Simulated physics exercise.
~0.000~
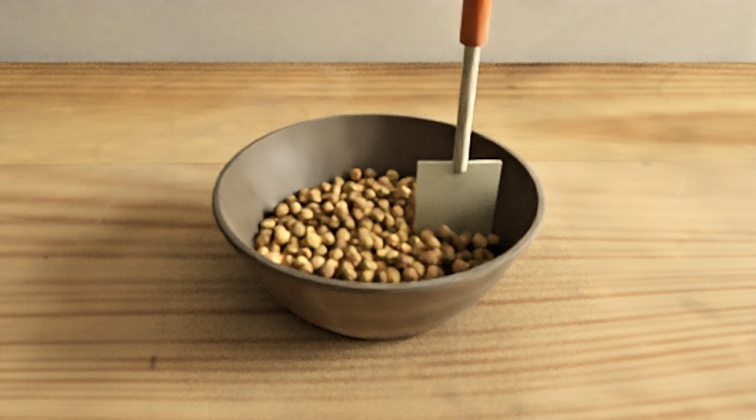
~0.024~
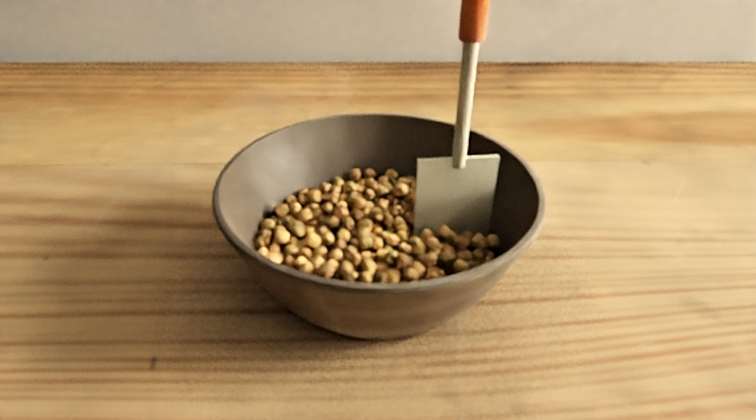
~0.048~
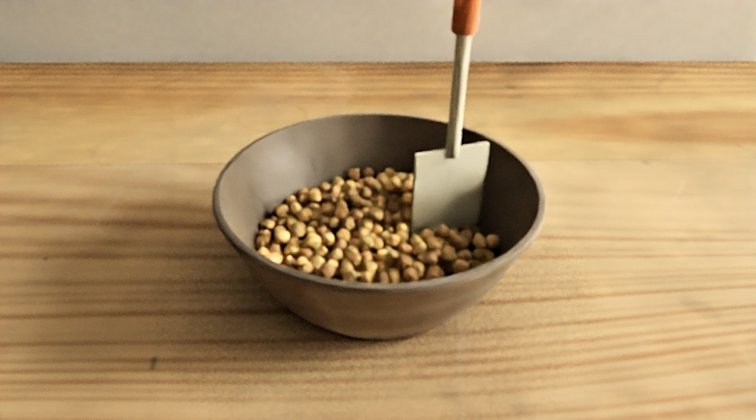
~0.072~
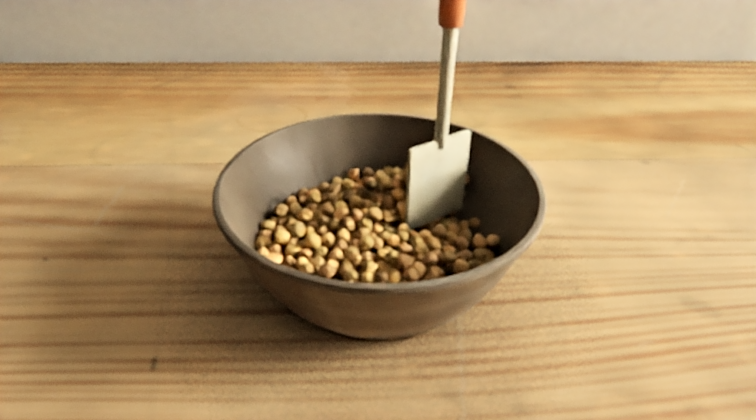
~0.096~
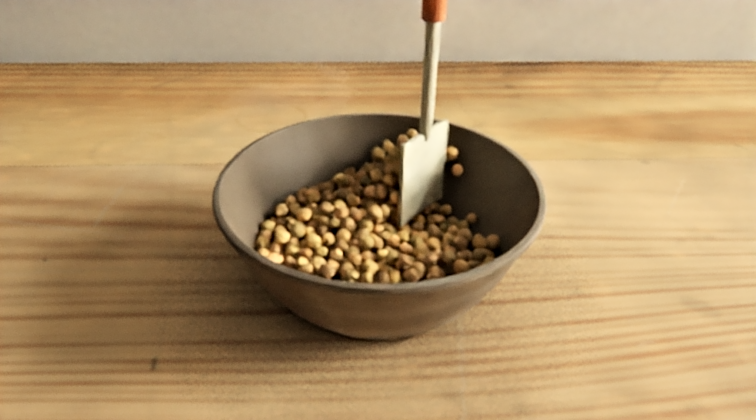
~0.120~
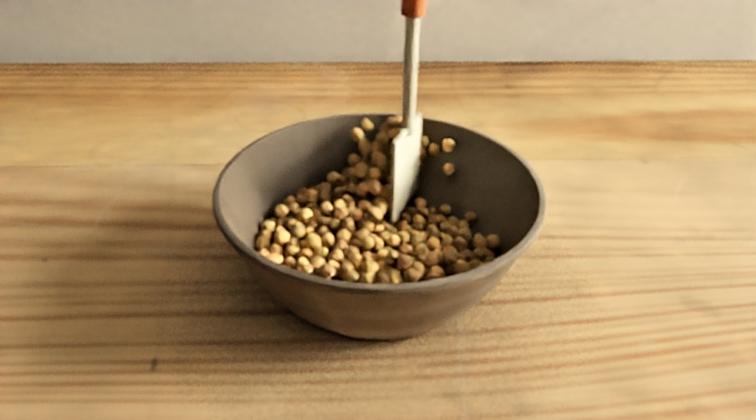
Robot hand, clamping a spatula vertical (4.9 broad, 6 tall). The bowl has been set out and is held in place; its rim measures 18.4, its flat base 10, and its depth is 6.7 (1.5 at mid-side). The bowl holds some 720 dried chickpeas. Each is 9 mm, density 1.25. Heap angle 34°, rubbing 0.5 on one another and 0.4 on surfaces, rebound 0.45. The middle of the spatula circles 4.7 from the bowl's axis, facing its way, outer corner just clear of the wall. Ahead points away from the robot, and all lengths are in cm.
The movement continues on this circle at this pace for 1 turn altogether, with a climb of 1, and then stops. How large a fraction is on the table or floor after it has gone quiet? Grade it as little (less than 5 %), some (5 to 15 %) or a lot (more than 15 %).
Grade: Some, 5 to 15 %.
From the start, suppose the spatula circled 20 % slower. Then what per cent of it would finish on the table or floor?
5 %.
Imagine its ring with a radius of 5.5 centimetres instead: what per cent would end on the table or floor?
Roughly 0 percent, I'd expect.
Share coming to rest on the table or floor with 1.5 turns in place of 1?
15 %.
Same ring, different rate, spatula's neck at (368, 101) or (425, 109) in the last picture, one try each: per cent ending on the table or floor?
So, roughly 25 percent the first time and 5 percent the second.
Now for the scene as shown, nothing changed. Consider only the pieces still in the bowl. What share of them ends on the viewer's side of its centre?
I'd say around 45 per cent.
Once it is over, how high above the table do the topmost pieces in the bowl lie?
Measured height: Some 6.0 cm.
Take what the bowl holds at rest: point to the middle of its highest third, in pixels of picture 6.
(421, 206).
After 0.29 s, 178° round, highest piece 9 above the table; 703 in the bowl, 4 on the table or floor, 8 in flight or on the tool.
After 0.47 s, 291° round, highest piece 9 above the table; 668 in the bowl, 32 on the table or floor, 15 in flight or on the tool.
After 0.76 s, 0° round, highest piece 6 above the table; 647 in the bowl, 68 on the table or floor.
After 1.46 s, 0° round, highest piece 5 above the table; 647 in the bowl, 68 on the table or floor.
At rest, 647 in the bowl, 68 on the table or floor. That is 10 % on the table or floor.
